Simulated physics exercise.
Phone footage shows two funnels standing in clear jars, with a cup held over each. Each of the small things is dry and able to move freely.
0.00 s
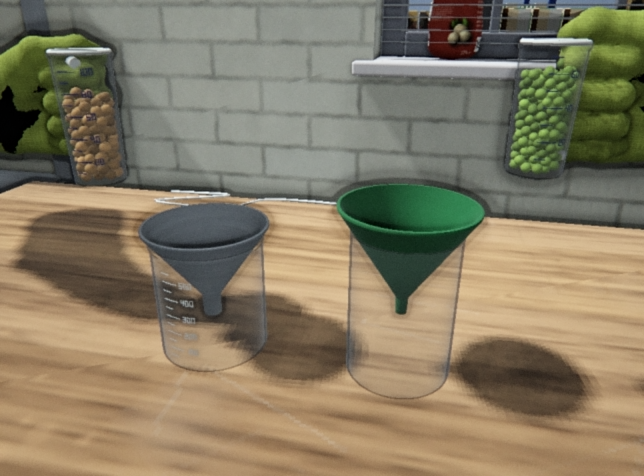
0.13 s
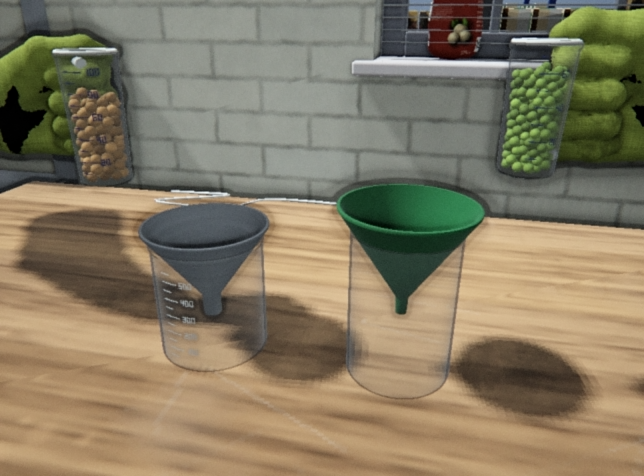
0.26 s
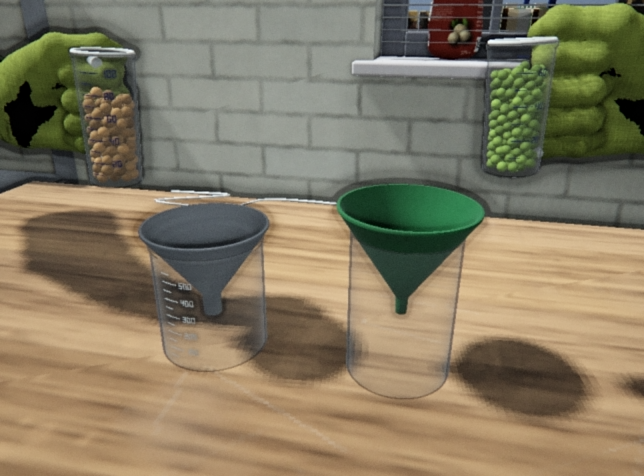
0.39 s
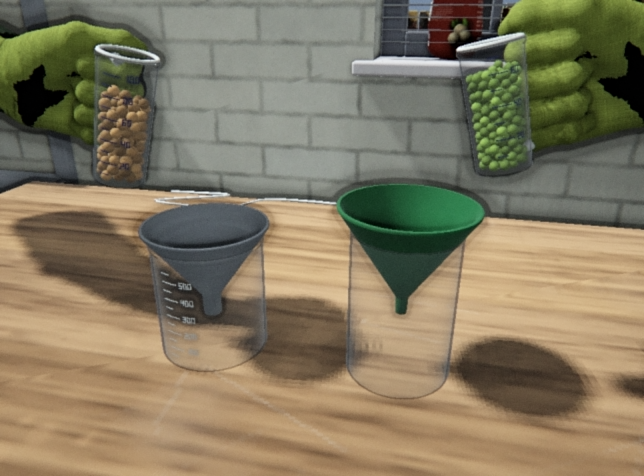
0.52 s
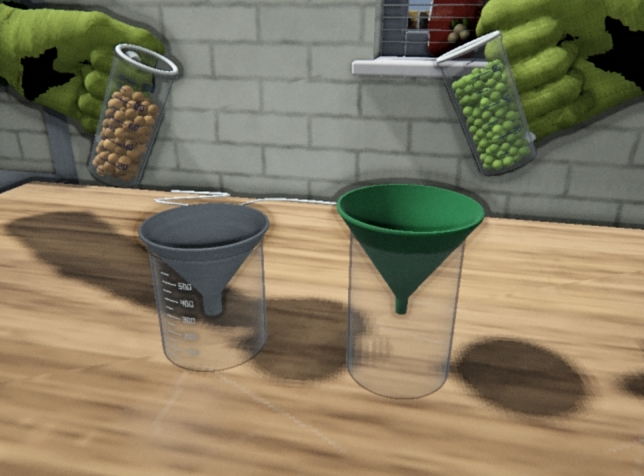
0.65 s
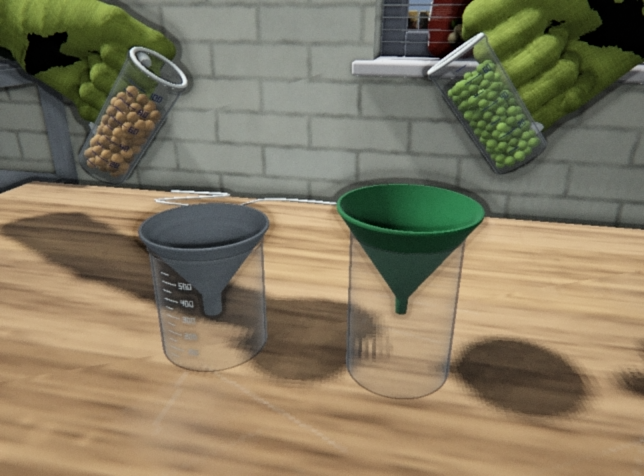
The video shows two green gloved hands holding clear cups of brown balls and green balls behind two funnels set in clear jars; the hands move the cups inward, then tilt them steadily toward each other.
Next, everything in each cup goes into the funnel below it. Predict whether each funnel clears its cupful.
Left funnel - stays blocked; right funnel - stays blocked.
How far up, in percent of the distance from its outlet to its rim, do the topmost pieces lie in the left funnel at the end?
It works out near 80 percent.
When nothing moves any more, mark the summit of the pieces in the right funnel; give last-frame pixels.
Roughly at (383, 237).
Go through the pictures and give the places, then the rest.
The first picture shows left funnel near (206, 234), outlet at (213, 311), under two pieces wide; left cup near (91, 118), holding round wooden beads; right funnel near (408, 218), outlet at (401, 312), narrower than one piece; right cup near (544, 109), holding dried peas.
The second picture shows left cup near (97, 119), upright; right cup near (535, 109), upright.
The third picture shows left cup near (110, 119), tipped 3°; right cup near (516, 108), tipped 3°.
The fourth picture shows left cup near (124, 120), tipped 14°; right cup near (497, 108), tipped 14°.
The fifth picture shows left cup near (130, 120), tipped 26°; right cup near (489, 107), tipped 26°.
The sixth picture shows left funnel near (206, 234), outlet at (213, 311); left cup near (130, 120), tipped 38°; right funnel near (408, 218), outlet at (401, 312); right cup near (489, 107), tipped 38°.
After 0.87 s, left, the whole lot still in the cup; right, the whole lot still in the cup.
After 1.16 s, left, the whole lot still in the cup; right, the whole lot still in the cup.
After 1.46 s, left, the bulk still in the cup, near a quarter in or over the funnel; right, the bulk still in the cup, near a quarter in or over the funnel.
In the end (2.5 s), left, all but a few stuck in the funnel, a little down in the jar; right, the whole lot stuck in the funnel, none at all down in the jar.
